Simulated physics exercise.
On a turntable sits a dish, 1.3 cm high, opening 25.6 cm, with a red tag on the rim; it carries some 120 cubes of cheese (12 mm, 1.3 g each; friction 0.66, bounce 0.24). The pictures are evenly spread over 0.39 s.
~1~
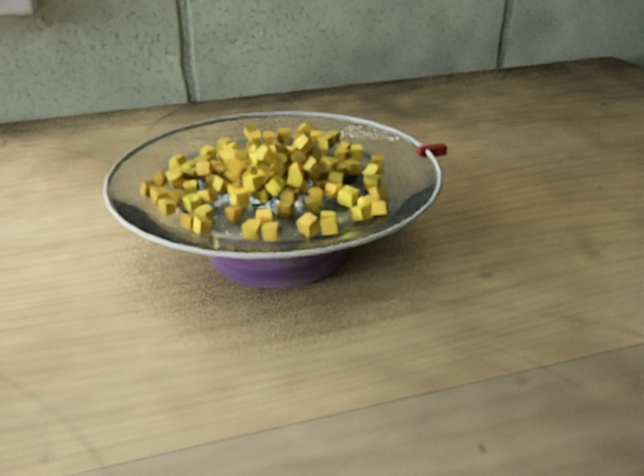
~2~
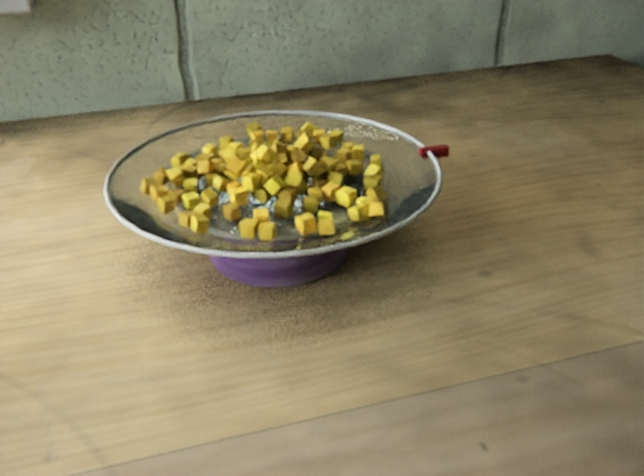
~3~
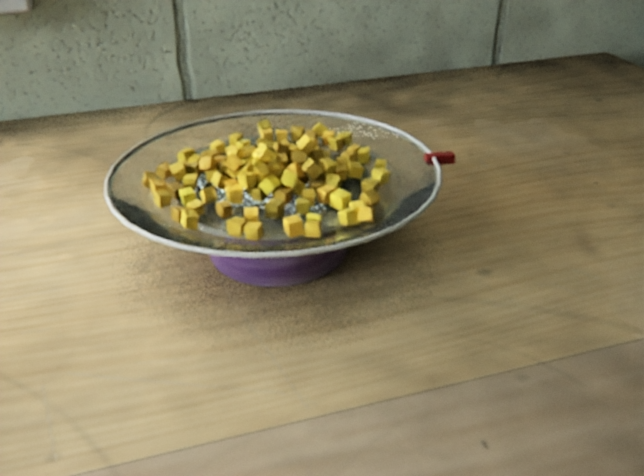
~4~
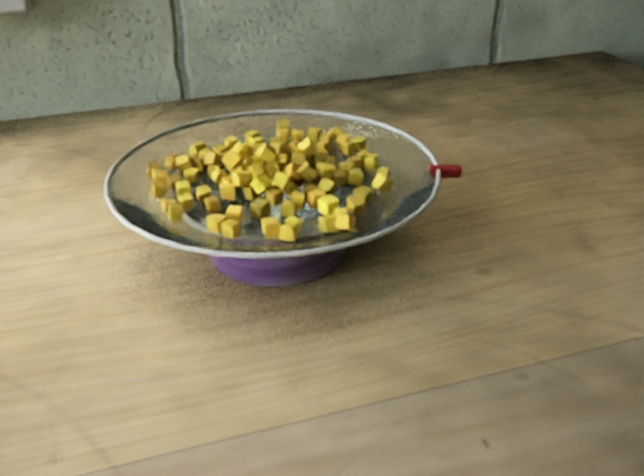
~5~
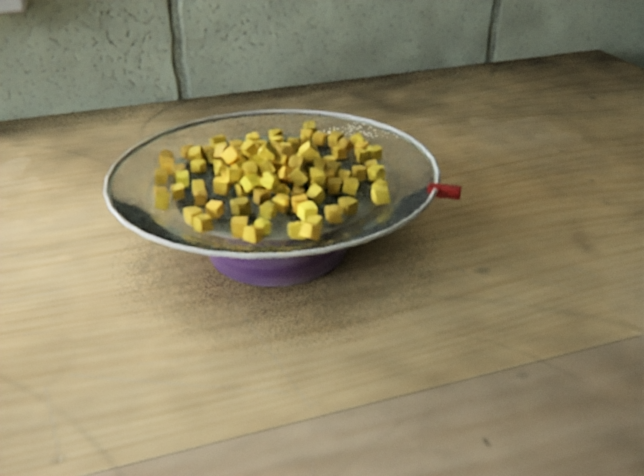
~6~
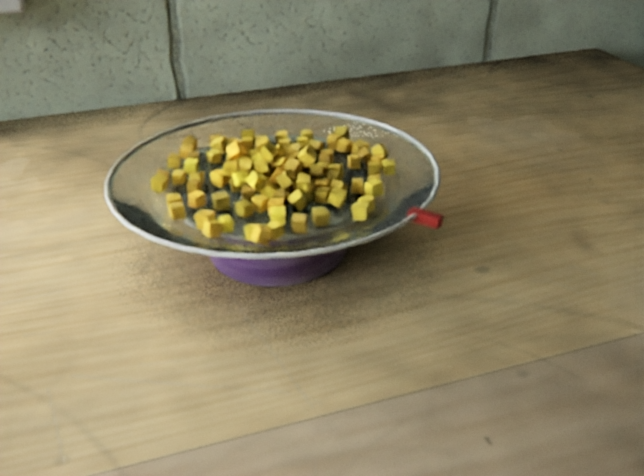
The clip opens on a wide, shallow dish of yellow cubes on a purple base, standing on a wooden surface with a red tag at its right rim. The dish barely turns at first, then rotates faster, carrying the cubes around as the tag swings toward the viewer along the right side.
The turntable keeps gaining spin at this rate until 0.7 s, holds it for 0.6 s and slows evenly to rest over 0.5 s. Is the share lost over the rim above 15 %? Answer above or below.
Share lost over the rim, set against 15 %: Above.
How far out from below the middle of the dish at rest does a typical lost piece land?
About 20 cm.
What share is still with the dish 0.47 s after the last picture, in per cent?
Roughly 100 per cent.
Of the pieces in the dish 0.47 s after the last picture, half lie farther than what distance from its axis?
Roughly 6.0 cm.
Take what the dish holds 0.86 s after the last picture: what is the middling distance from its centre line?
Roughly 5.5 cm.
Then, 0.47 s after the last picture, dish 100 %; middle of the pieces not yet landed near (273, 175).
Then, 0.86 s after the last picture, fallen behind where it stops 5 %, fallen right of where it stops 10 %, fallen in front of where it stops 5 %, fallen left of where it stops 10 %, dish 60 %, in the air 10 %; middle of the pieces not yet landed near (278, 171).
Then, 1.23 s after the last picture, fallen behind where it stops 15 %, fallen right of where it stops 10 %, fallen in front of where it stops 15 %, fallen left of where it stops 15 %, dish 40 %; middle of the pieces not yet landed near (269, 173).
Then, 1.57 s after the last picture, fallen behind where it stops 15 %, fallen right of where it stops 10 %, fallen in front of where it stops 20 %, fallen left of where it stops 15 %, dish 40 %; middle of the pieces not yet landed near (272, 172).
In the end, fallen behind where it stops 15 %, fallen right of where it stops 10 %, fallen in front of where it stops 20 %, fallen left of where it stops 15 %, dish 40 %.
